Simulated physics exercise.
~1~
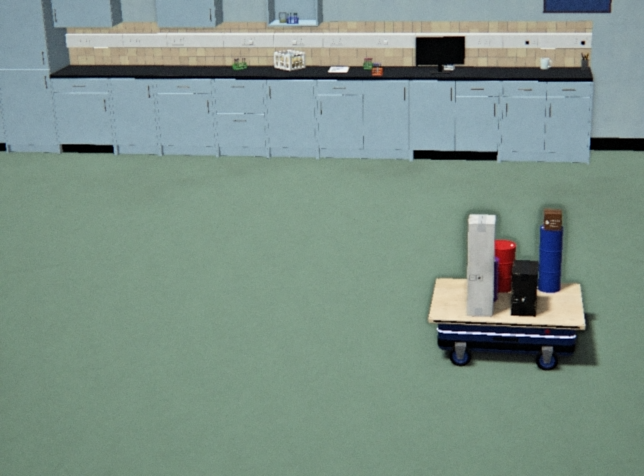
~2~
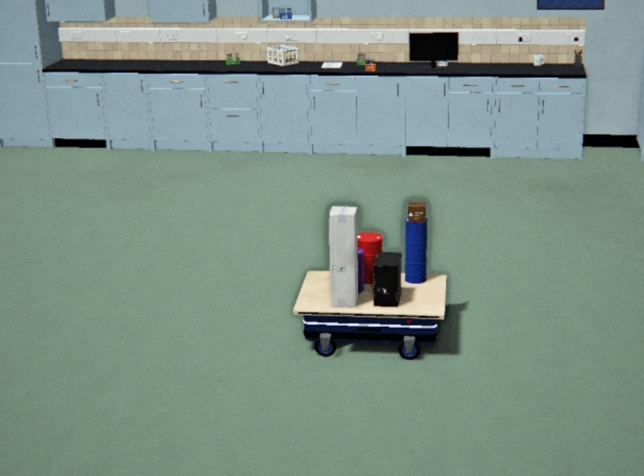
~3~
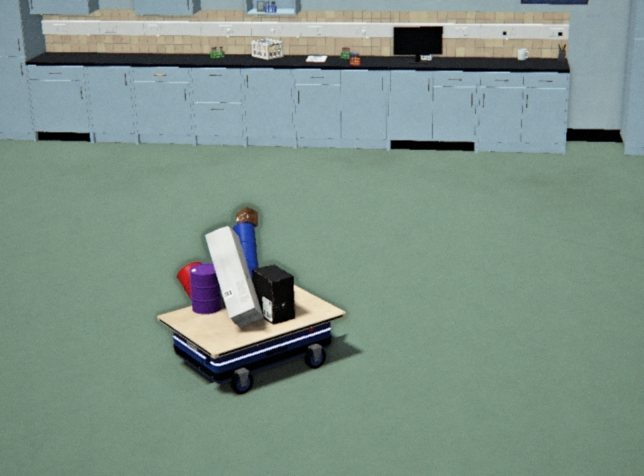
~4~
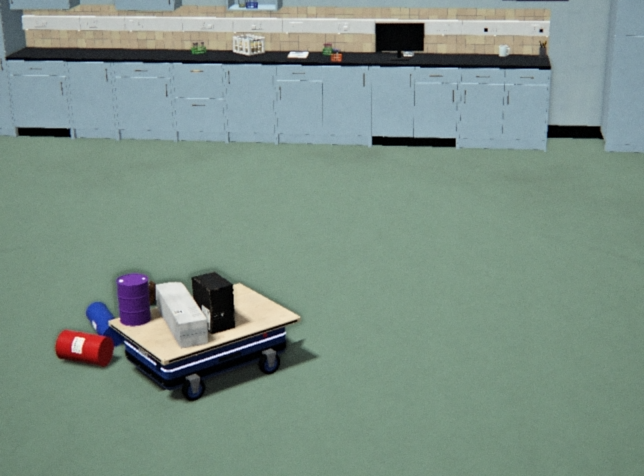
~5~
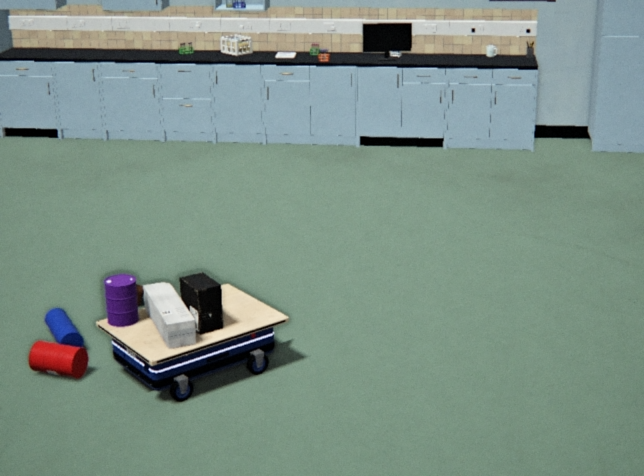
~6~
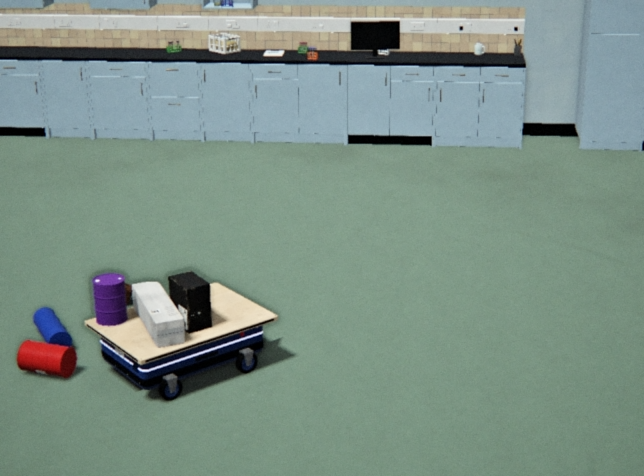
A loaded flat cart rolls left and turns, spilling red and blue canisters onto the floor.
